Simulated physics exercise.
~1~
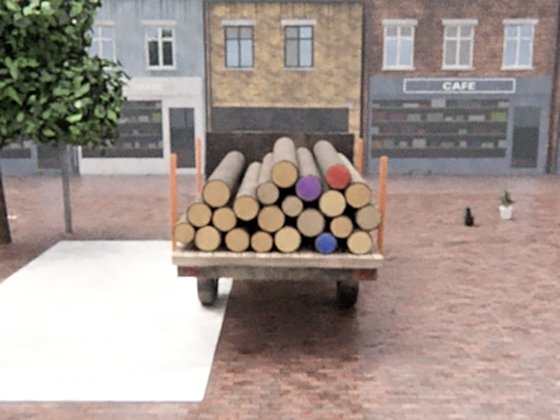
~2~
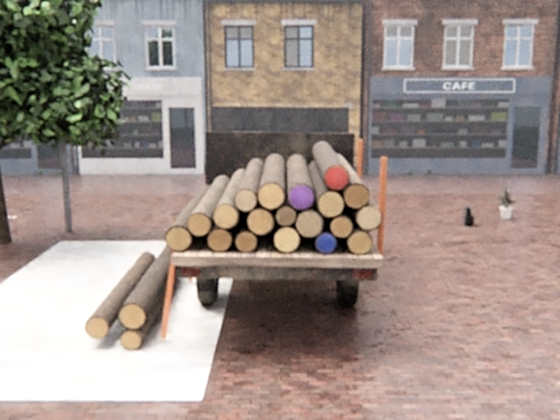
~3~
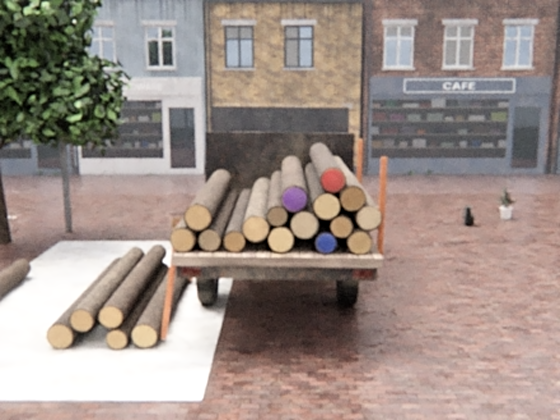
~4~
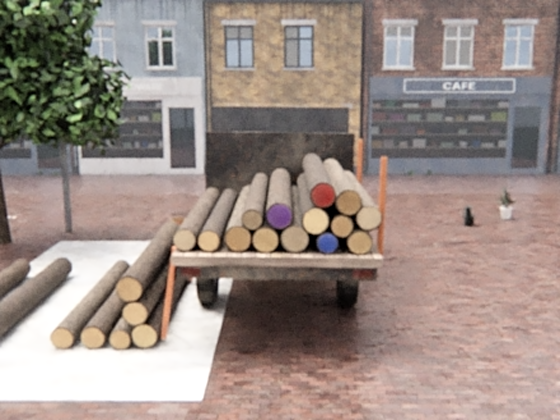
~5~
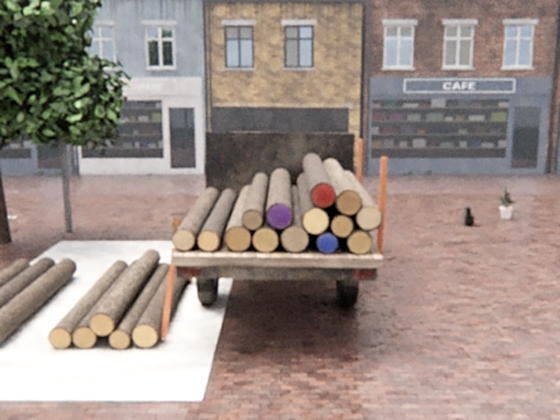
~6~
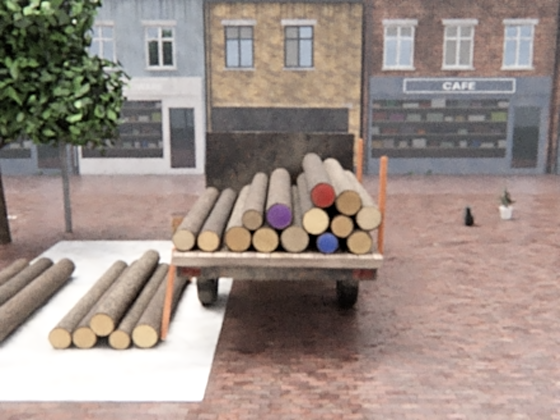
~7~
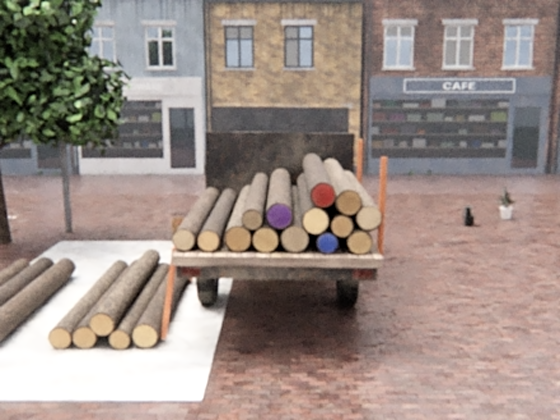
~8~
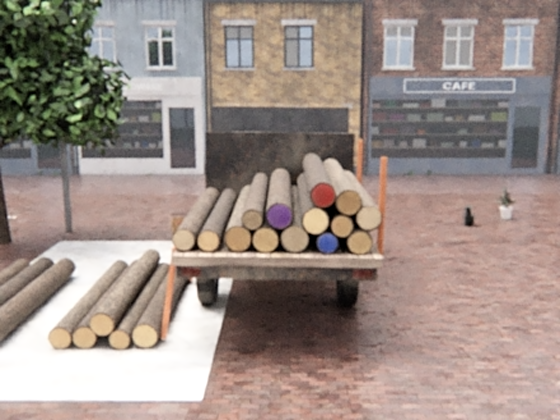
In the video, the left posts of a parked flatbed lorry stacked with timber poles swing down, and several poles roll off onto the ground at the left. The purple and red poles shift leftward, then everything settles, with the red, blue and purple poles still aboard.
